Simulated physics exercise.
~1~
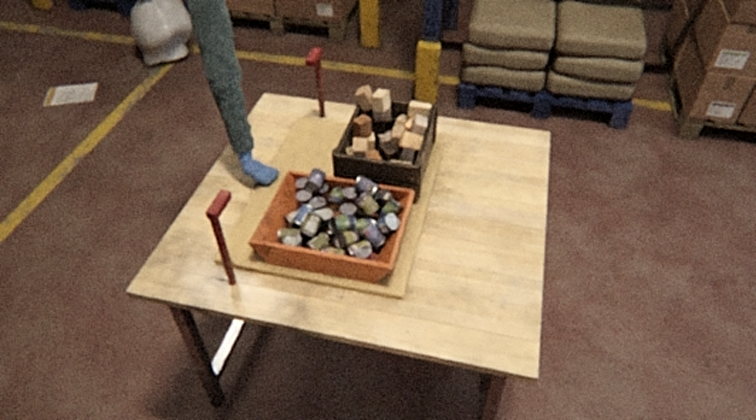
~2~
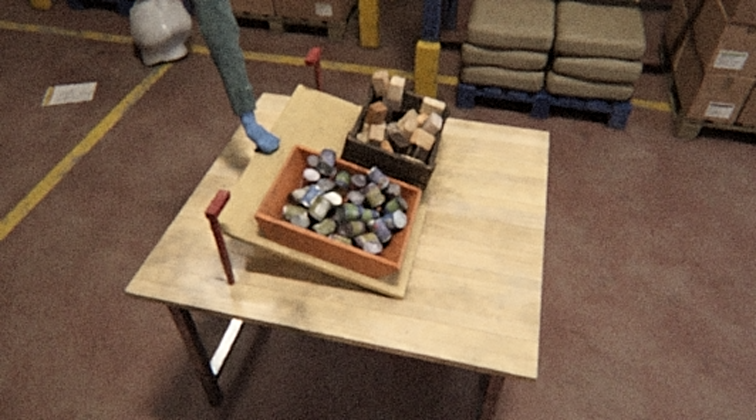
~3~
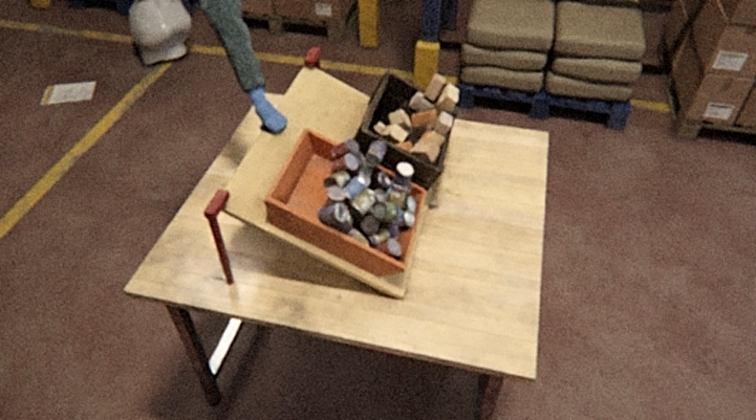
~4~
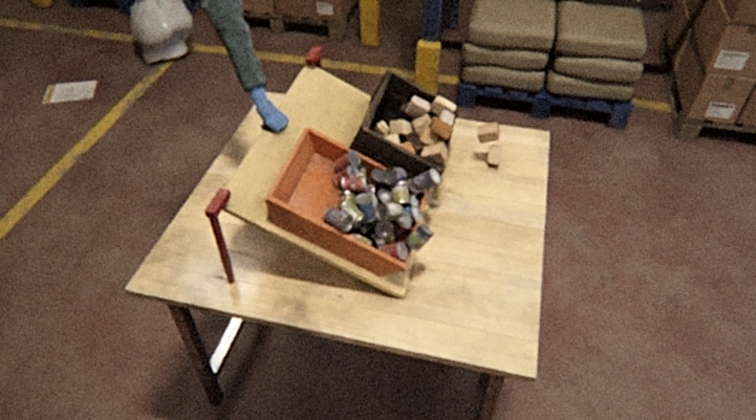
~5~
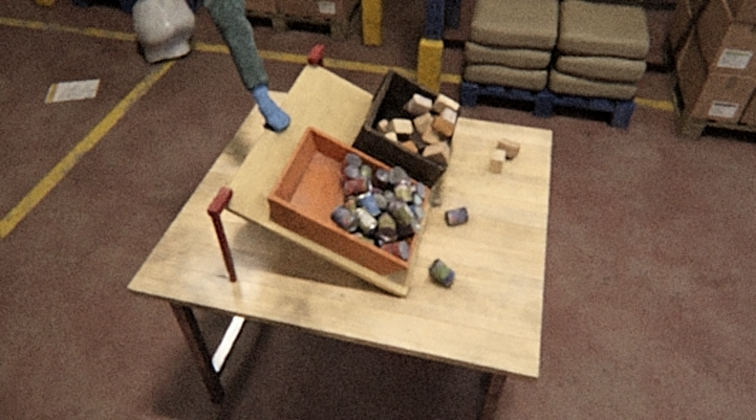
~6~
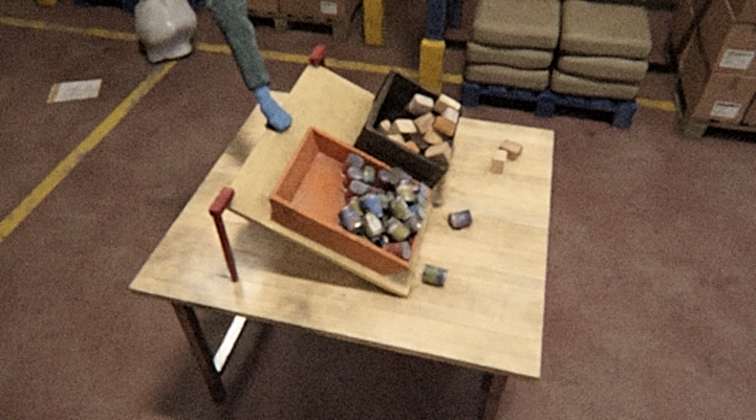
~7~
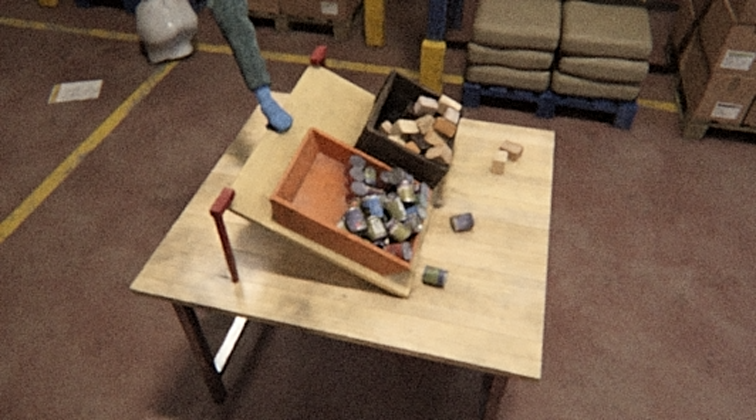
A board holding a black basket of wooden blocks and an orange basket of small tins tipped up sharply at its left end beside a blue-gloved hand, then stayed tilted as two blocks and two tins spilled onto the table, most remaining inside.
